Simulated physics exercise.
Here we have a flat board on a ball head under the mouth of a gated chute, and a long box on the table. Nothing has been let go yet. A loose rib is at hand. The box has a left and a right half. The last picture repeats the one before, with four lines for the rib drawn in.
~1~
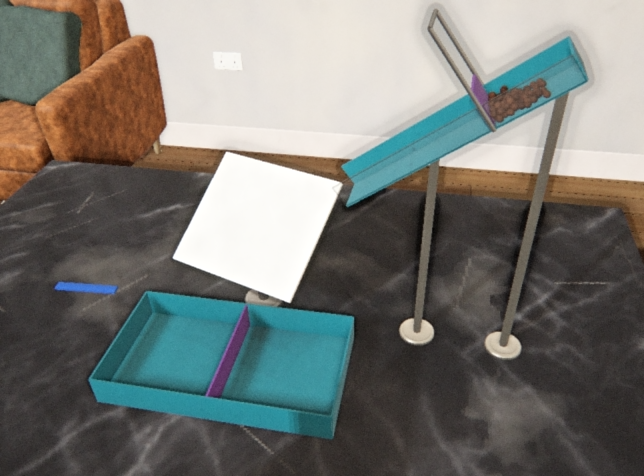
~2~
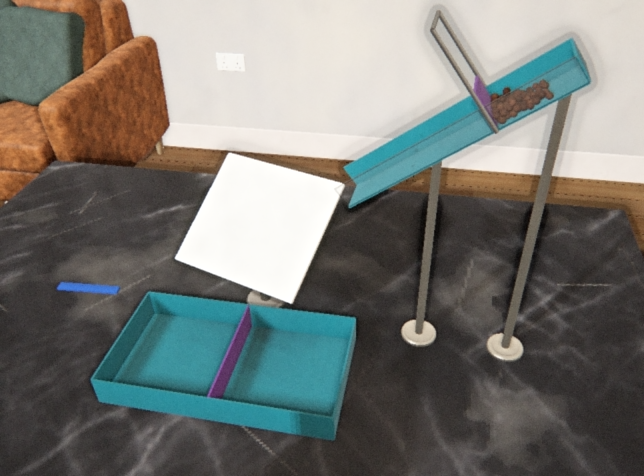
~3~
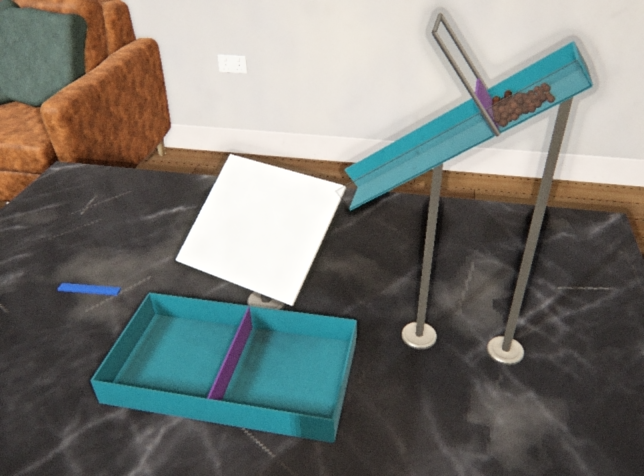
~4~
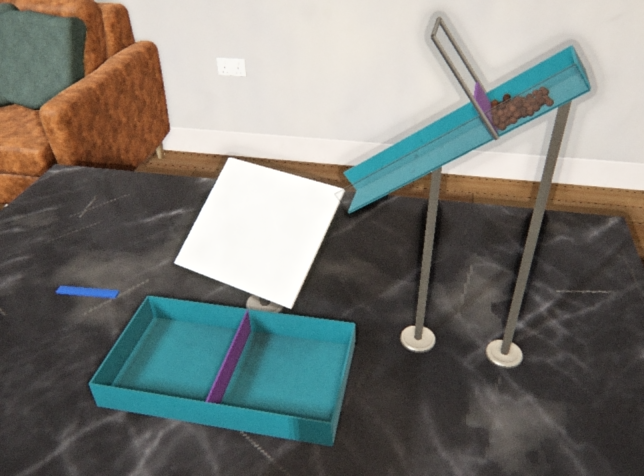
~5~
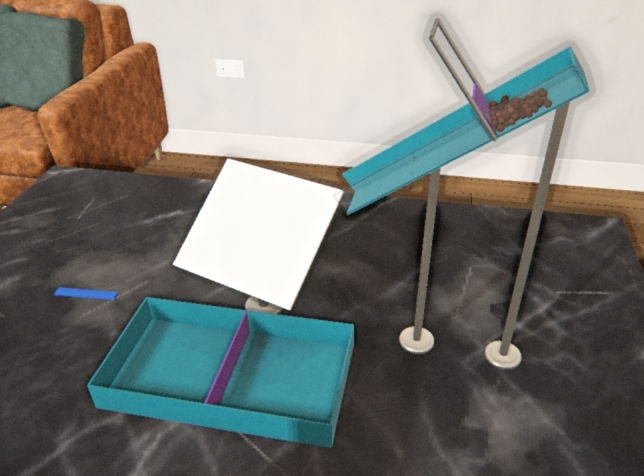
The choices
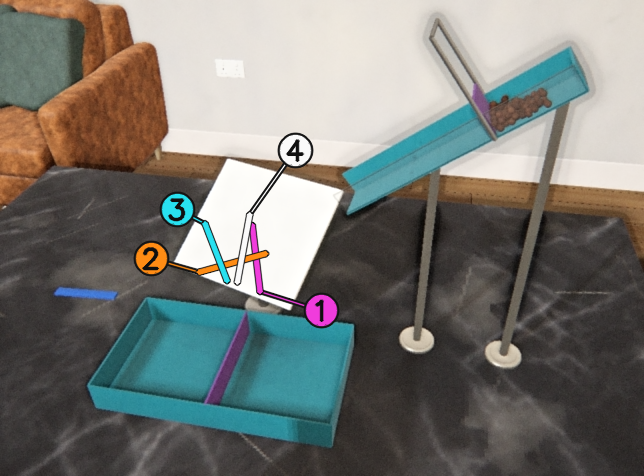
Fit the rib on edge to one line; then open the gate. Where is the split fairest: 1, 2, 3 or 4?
The answer is line 4.
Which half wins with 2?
Left.
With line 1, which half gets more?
The right half.
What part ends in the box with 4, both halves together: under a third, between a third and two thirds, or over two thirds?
Over two thirds.
On the marked copy, line 1 from (252, 225) to (260, 291); line 2 from (265, 253) to (199, 272); line 3 from (205, 223) to (227, 280); line 4 from (249, 214) to (237, 282).
With 1, of what is caught, about a tenth in the left half, the larger part in the right.
With 2, of what is caught, the larger part in the left half, roughly a quarter in the right.
With 3, of what is caught, the larger part in the left half, about a tenth in the right.
With 4, of what is caught, roughly half in the left half, roughly half in the right.
